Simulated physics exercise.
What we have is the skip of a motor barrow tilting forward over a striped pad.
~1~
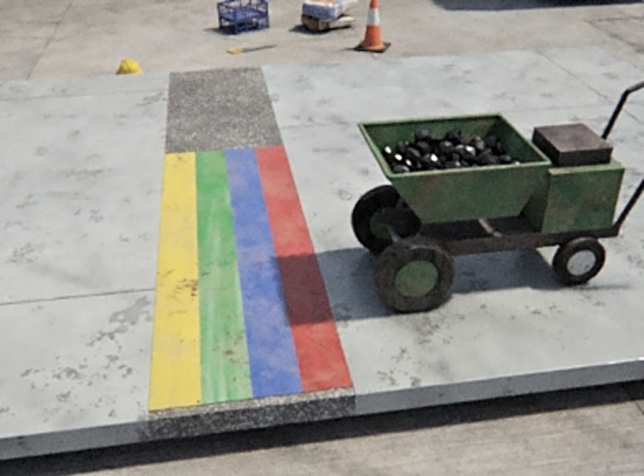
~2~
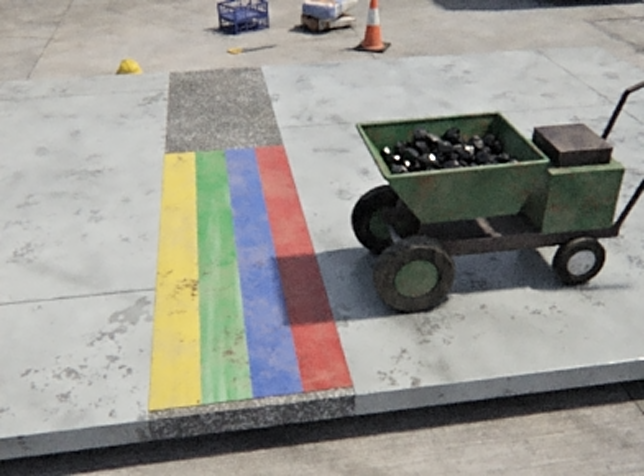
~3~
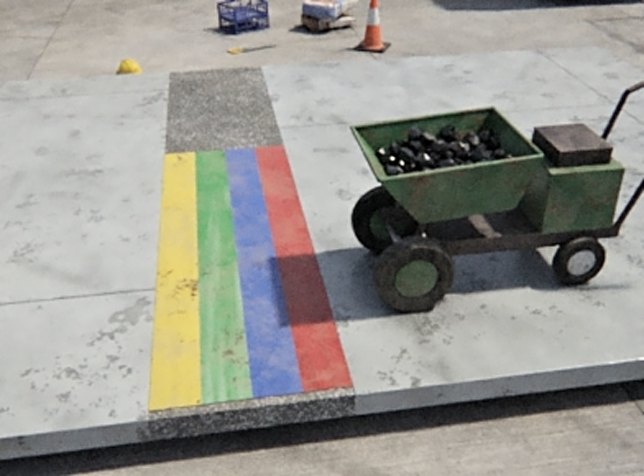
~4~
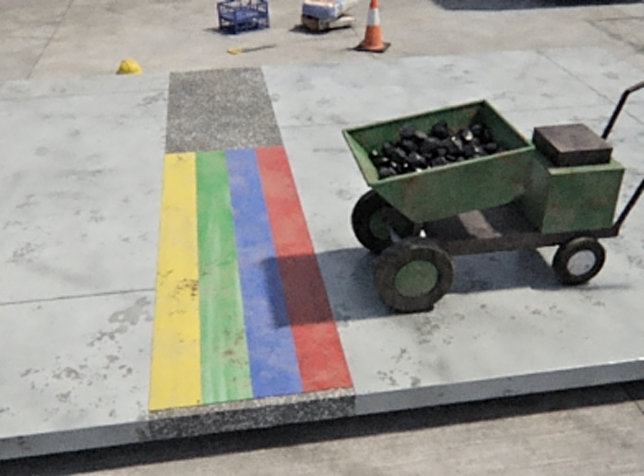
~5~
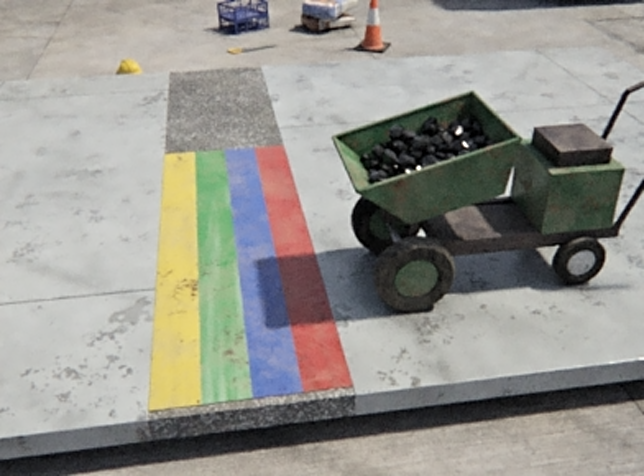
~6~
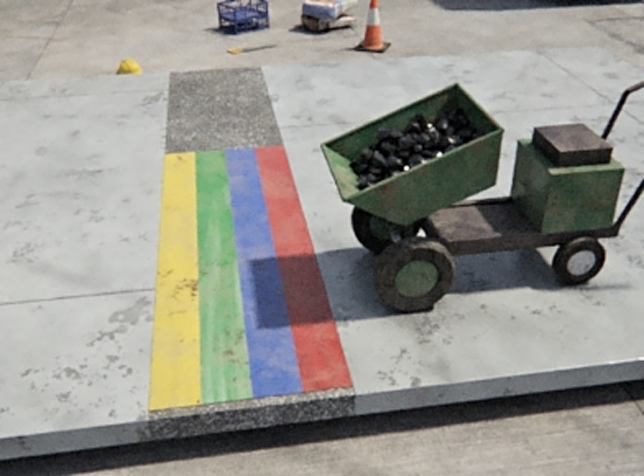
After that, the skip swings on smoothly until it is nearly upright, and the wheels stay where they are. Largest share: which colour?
Colour: Blue.
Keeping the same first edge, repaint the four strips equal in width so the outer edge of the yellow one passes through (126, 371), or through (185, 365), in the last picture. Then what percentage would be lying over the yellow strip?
Shares in turn: 0 %; 10 %.
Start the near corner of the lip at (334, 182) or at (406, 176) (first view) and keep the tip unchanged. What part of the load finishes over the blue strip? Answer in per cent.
10 % then 30 %.
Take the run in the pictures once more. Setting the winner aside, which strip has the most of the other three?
Number two is the green one.
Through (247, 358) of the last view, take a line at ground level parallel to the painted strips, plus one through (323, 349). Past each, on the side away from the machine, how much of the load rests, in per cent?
I'd say some 40 in a hundred, and after that 80 in a hundred.
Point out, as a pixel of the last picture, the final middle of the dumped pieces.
Close to (246, 286).
Just after the last frame, skip tipped steeply; every one in the skip.
A moment on, skip tipped right over; roughly two thirds in the skip; just a few over the red strip; roughly a quarter over the blue strip; about a tenth over the green strip; just a few over the yellow strip.
Further on, skip tipped right over; roughly a quarter in the skip; about a tenth over the red strip; roughly a third over the blue strip; roughly a quarter over the green strip; about a tenth over the yellow strip; just a few off the paint.
When it is over, skip tipped right over; roughly a quarter in the skip; about a tenth over the red strip; roughly a third over the blue strip; roughly a quarter over the green strip; about a tenth over the yellow strip; just a few off the paint.
